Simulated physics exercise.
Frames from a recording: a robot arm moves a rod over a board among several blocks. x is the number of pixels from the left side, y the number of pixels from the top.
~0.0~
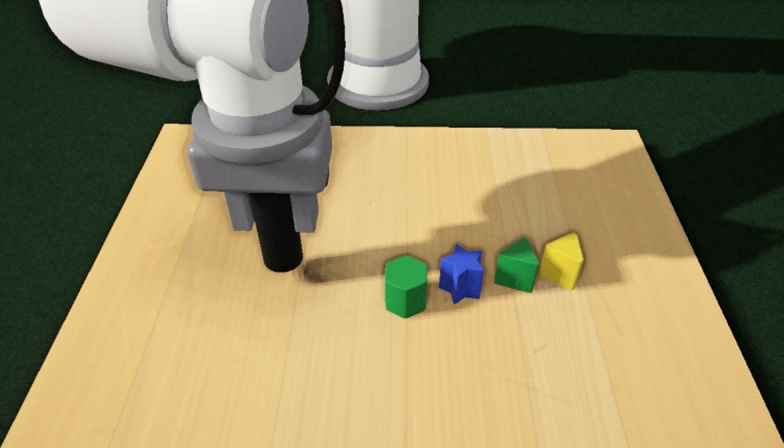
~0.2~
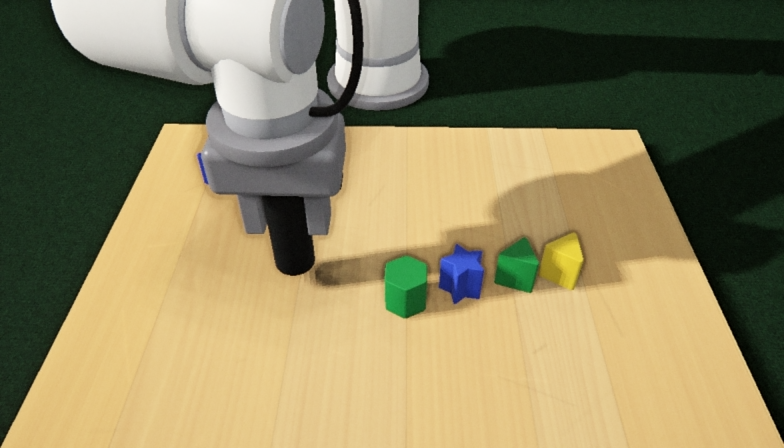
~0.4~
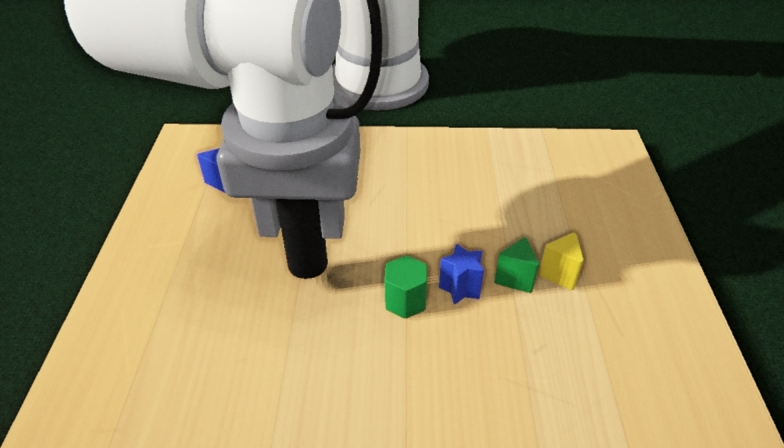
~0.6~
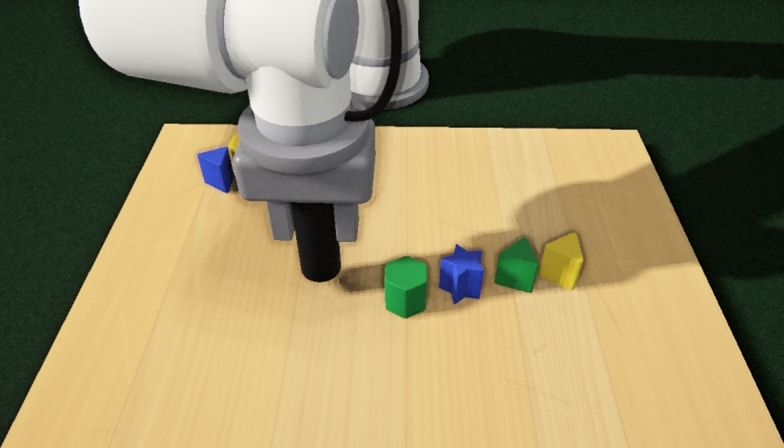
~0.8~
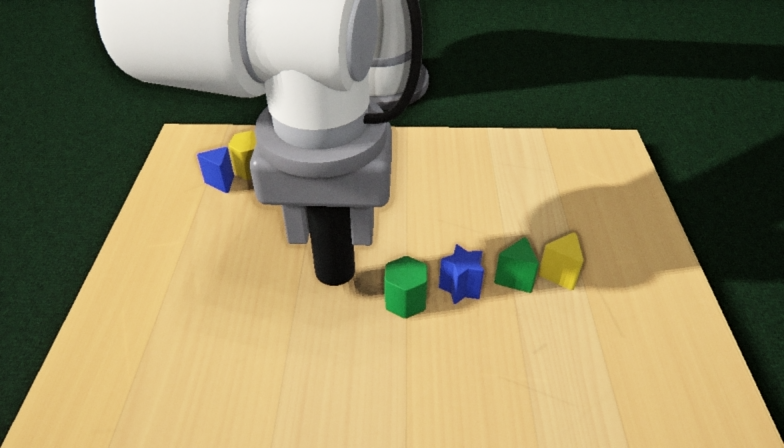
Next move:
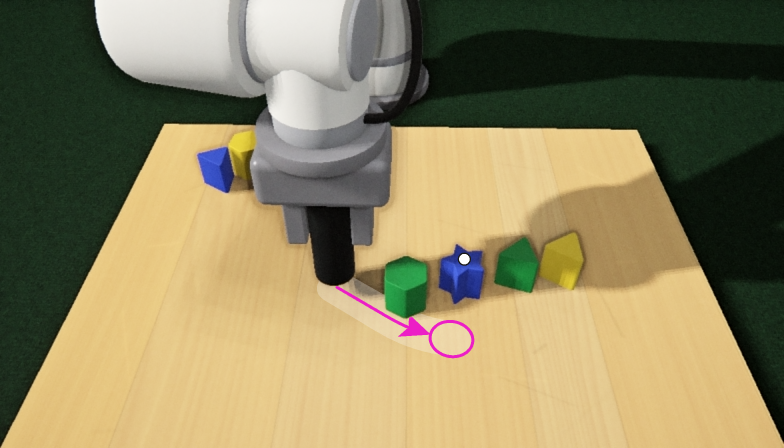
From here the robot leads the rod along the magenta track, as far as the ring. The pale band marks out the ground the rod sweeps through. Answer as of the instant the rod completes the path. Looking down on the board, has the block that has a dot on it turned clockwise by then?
Final answer: No.
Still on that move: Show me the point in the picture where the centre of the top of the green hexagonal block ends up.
I think it will end close to (454, 276).
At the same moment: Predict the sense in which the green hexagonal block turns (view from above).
It spins anti-clockwise.
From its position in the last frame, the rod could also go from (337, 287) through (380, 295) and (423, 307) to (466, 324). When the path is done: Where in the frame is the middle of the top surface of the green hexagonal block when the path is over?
Its top face will be centred at roughly (514, 306).
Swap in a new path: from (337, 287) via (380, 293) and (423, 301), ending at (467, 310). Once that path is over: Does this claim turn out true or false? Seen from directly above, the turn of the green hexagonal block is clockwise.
True
Path on the board, from (337, 287) through (388, 317) to (451, 339); the dot is on the blue star.
On the path given first. One third of the way, rod (371, 292); green hexagonal block (413, 273).
Two thirds of the way, rod (409, 312); green hexagonal block (439, 276), turned 50° anticlockwise; blue star (468, 258).
At the end, rod (453, 323); green hexagonal block (454, 276), turned 80° anticlockwise; blue star (475, 254), turned 20° anticlockwise; green triangular block in place.
